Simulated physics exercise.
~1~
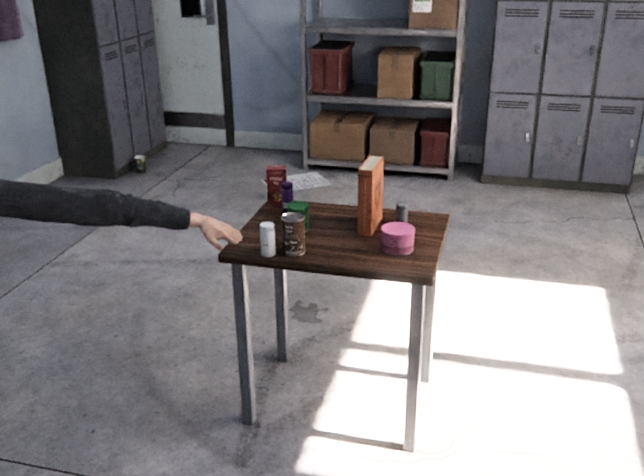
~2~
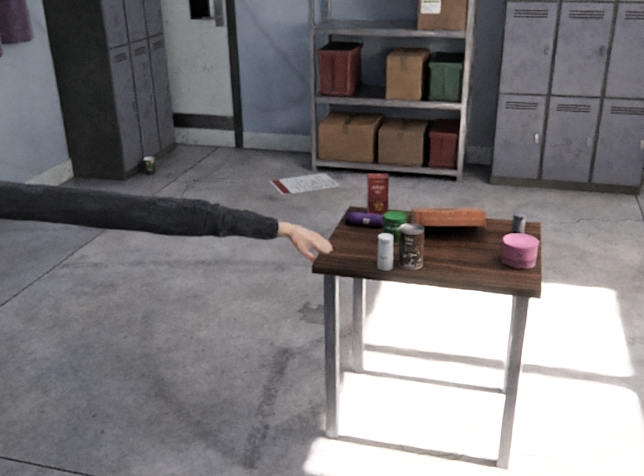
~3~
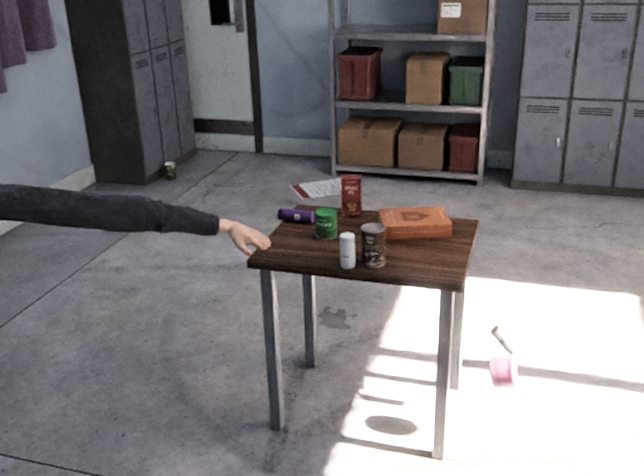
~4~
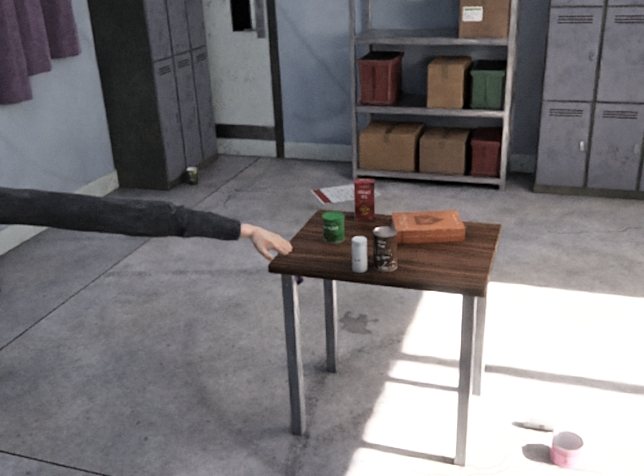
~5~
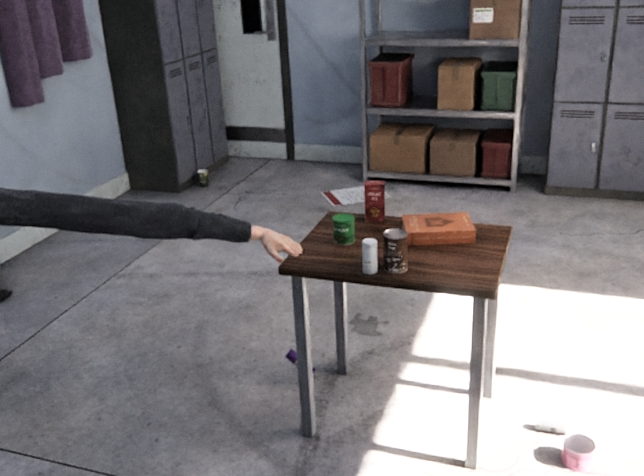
A hand jerks the table right and back, and three items fall off it.
